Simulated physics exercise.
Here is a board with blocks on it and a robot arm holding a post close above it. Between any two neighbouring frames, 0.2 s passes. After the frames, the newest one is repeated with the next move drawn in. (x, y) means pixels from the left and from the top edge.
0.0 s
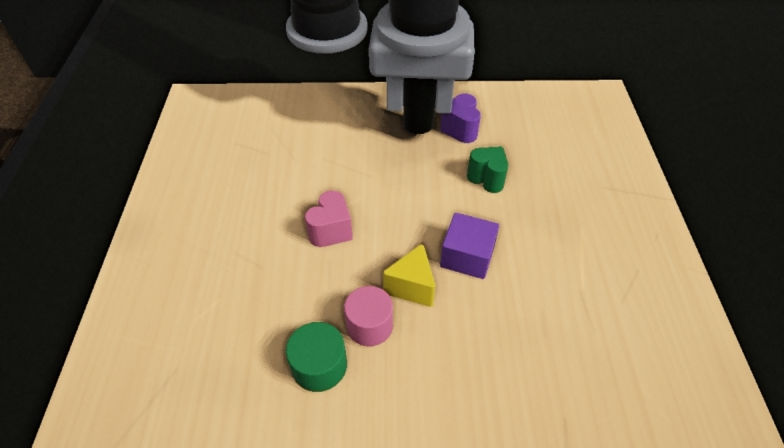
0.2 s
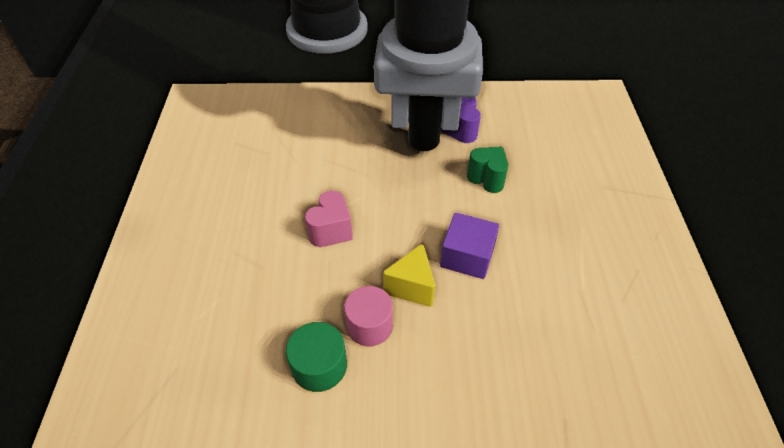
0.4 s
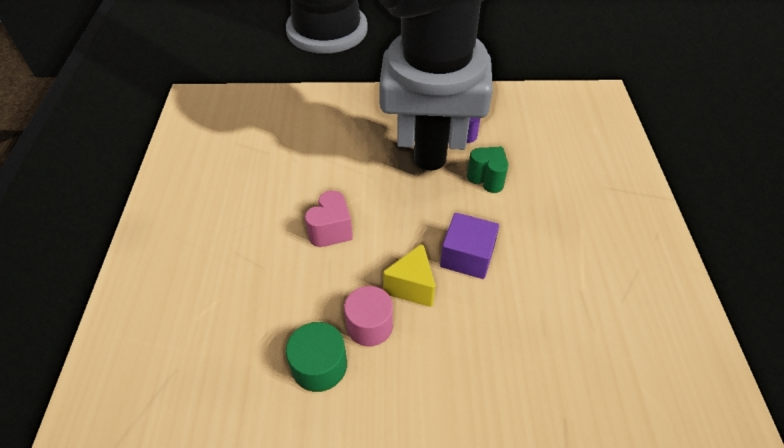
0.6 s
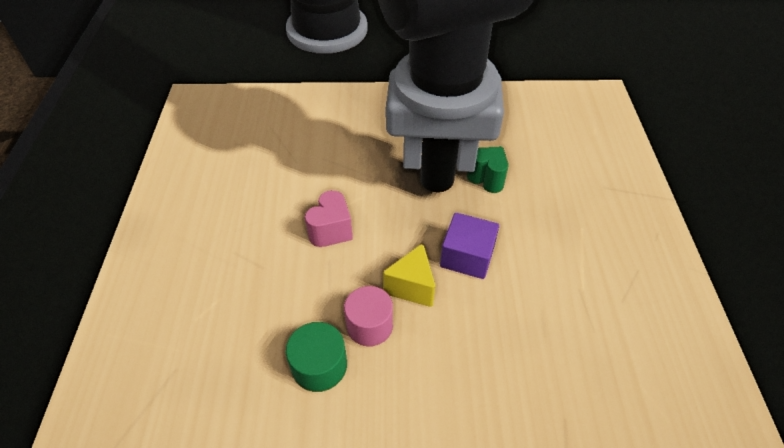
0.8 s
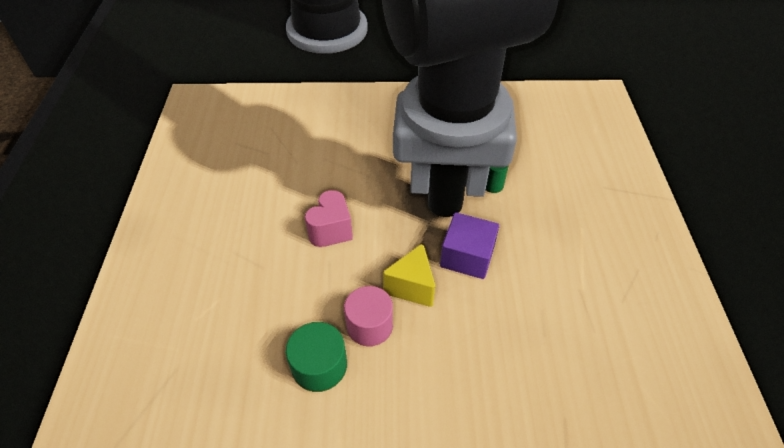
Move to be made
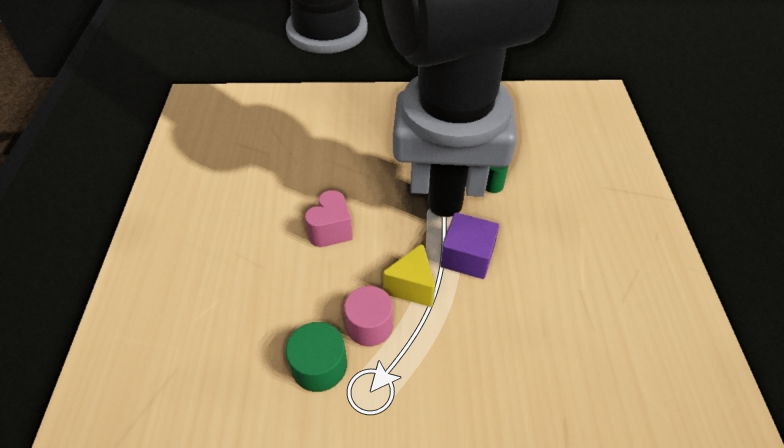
Robot arm moving a black post down and slightly right over a wooden board, toward the viewer, while coloured blocks stay still.
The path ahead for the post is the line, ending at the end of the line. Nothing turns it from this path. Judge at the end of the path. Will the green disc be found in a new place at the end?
No, that is not what happens.
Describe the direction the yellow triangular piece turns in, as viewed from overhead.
From overhead, clockwise.
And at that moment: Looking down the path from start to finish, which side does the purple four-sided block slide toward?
Slides left.
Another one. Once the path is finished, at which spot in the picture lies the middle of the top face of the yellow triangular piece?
It is at (392, 281).
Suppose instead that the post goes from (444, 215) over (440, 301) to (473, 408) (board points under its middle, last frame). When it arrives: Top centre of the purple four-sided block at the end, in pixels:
If I read the scene right, the answer is (492, 275).
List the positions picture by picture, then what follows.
In the first frame, post tip (418, 125); block tops, green disc (315, 347); pink disc (368, 306); yellow triangular piece (413, 267); purple four-sided block (471, 234).
In the second frame, post (424, 141); blocks unchanged.
In the third frame, post (430, 160); blocks unchanged.
In the fourth frame, post (437, 181); blocks unchanged.
In the fifth frame, post (445, 204); green disc (315, 347); pink disc (368, 306); yellow triangular piece (413, 267); purple four-sided block (471, 234).
Path on the board, from (444, 215) through (441, 270) and (418, 330) to (371, 391).
The first path, step by step. One third of the way, post (442, 260); purple four-sided block (489, 267), turned 60° anticlockwise.
Two thirds of the way, post (418, 322); pink disc (363, 308); yellow triangular piece (392, 281), turned 35° clockwise; purple four-sided block (490, 272), turned 80° anticlockwise.
At the end, post (370, 383); green disc in place; pink disc (362, 308); yellow triangular piece (392, 281), turned 35° clockwise; purple four-sided block (490, 272), turned 80° anticlockwise.
